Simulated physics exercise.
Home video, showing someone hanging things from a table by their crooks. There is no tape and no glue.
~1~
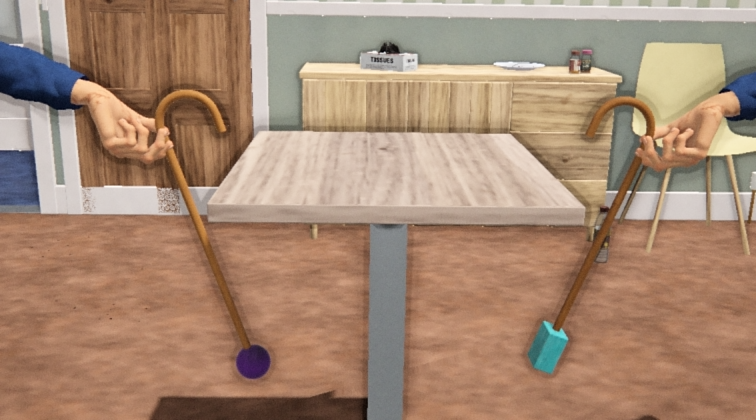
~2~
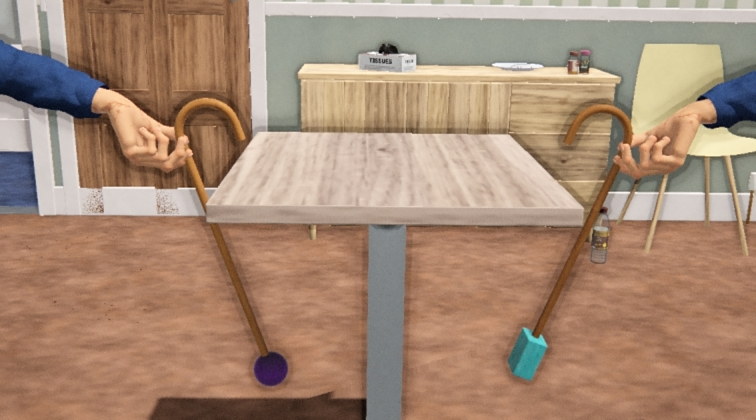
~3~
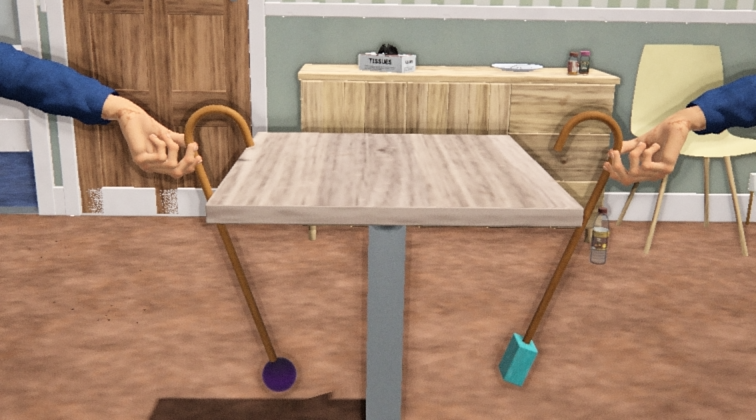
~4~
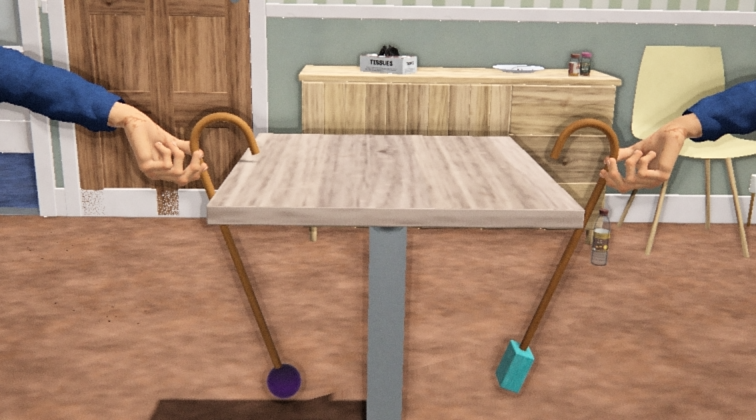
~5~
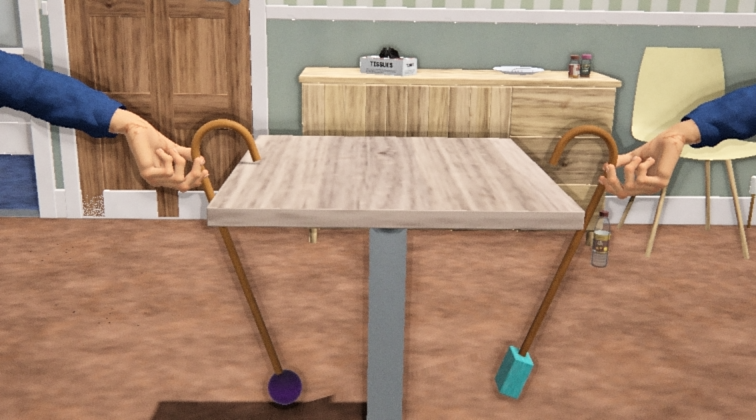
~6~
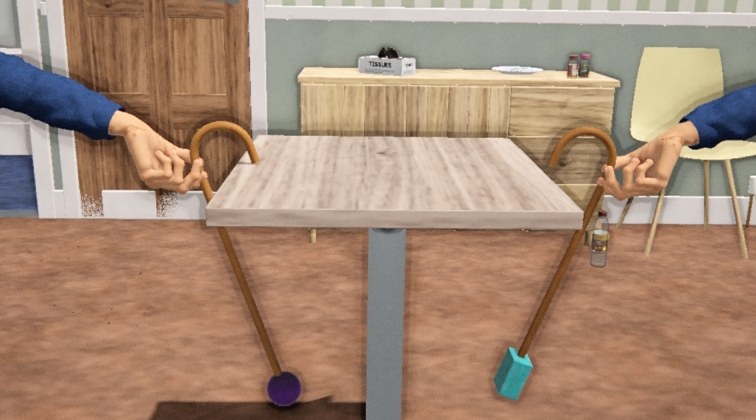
Two crook-handled sticks, one tipped with a purple disc and the other with a turquoise block, are moved inward and slightly down by a hand on each side, until their crooks rest over the table's left and right edges, still held.
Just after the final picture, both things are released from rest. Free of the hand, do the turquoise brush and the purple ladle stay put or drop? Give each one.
The turquoise brush drops, the purple ladle stays put.
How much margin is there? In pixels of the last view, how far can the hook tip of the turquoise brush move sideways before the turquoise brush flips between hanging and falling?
About 12 pixels to the left.
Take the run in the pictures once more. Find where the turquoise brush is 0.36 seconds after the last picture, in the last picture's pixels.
I'd put its middle at about (546, 389).
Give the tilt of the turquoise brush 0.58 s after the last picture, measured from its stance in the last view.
Tilt from last view: Approx. 40 degrees.
Then, 0.36 s on from there, turquoise brush at the bottom near (546, 389); purple ladle at rest near (258, 268).
Then, 0.58 s on from there, turquoise brush on its way down; purple ladle at rest near (257, 268).
In the end, the turquoise brush slips off; the purple ladle hangs from the table, near (259, 268).
